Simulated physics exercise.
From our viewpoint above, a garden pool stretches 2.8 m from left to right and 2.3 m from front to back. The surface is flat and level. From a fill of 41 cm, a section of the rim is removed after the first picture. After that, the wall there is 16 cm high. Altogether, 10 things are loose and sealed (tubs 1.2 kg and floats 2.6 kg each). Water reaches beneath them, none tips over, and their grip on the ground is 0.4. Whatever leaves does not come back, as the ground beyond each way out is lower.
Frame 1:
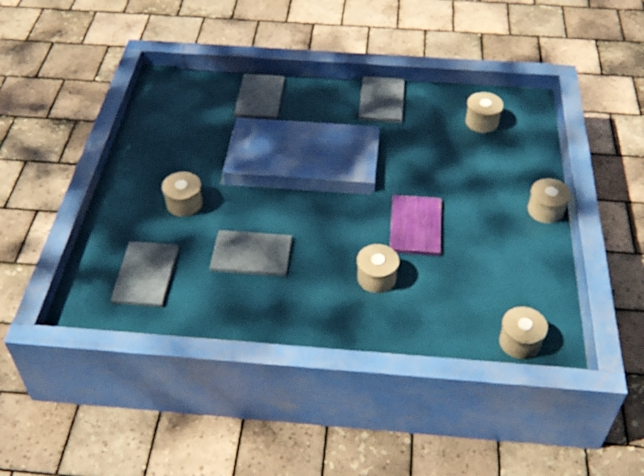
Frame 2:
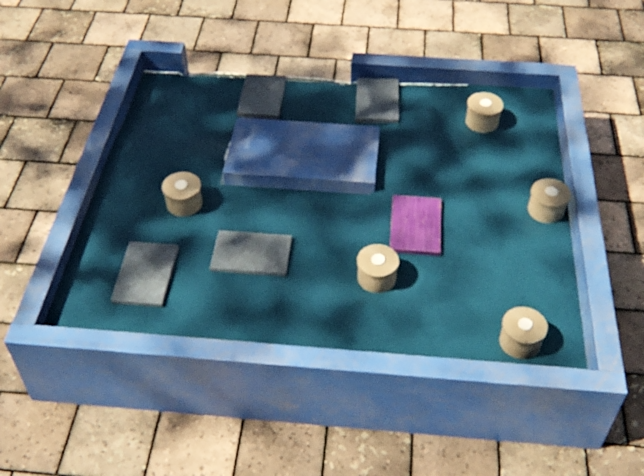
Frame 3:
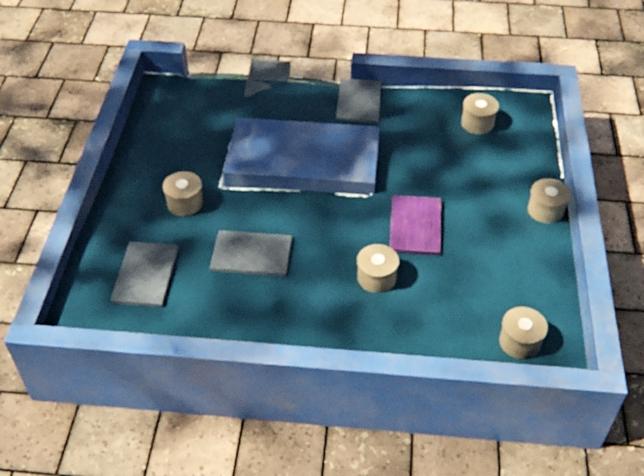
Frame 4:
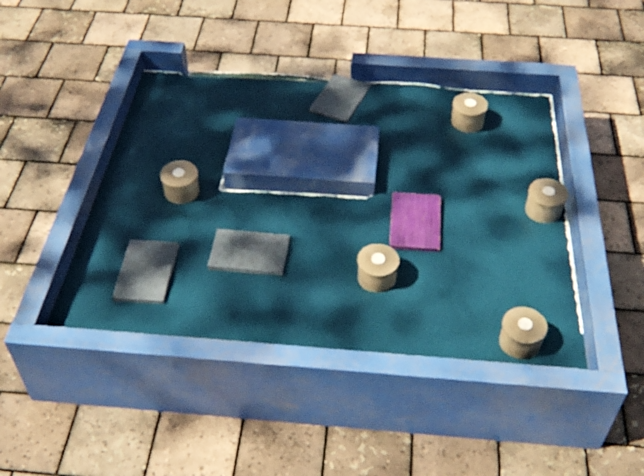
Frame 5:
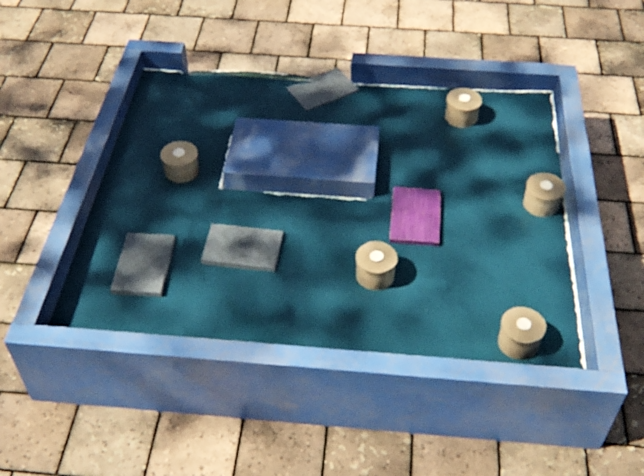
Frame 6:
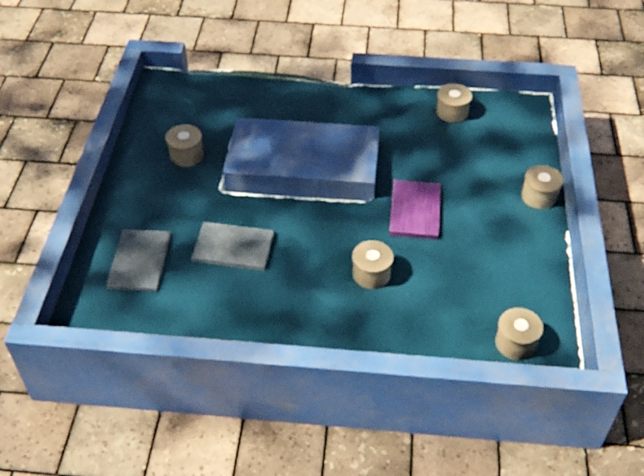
In this clip, part of a blue garden pool's back rim disappears, and two grey floats near the gap slide out of view one after the other, while the purple float, other grey floats and round tubs shift slightly backward.
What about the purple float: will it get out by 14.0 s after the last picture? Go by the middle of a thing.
The item is not washed out.
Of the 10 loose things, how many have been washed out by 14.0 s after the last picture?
Count: 3.
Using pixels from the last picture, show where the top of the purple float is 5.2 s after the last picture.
Roughly at (403, 171).
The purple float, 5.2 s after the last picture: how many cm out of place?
Around 60 centimetres.
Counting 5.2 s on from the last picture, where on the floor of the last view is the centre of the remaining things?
Centre of the remaining things: Roughly (335, 242).
Then, 1.2 s after the last picture the purple float is near (411, 205), 0.2 m from its start, afloat; 2 of 10 are out; 8 afloat.
Then, 5.2 s after the last picture the purple float is near (403, 171), 0.6 m from its start, afloat; 3 of 10 are out; 7 afloat.
Then, 10.0 s after the last picture the purple float is near (406, 151), 0.8 m from its start, afloat; 3 of 10 are out; 7 afloat.
Then, 14.0 s after the last picture the purple float is near (396, 137), 0.9 m from its start, afloat; 3 of 10 are out; 7 afloat.
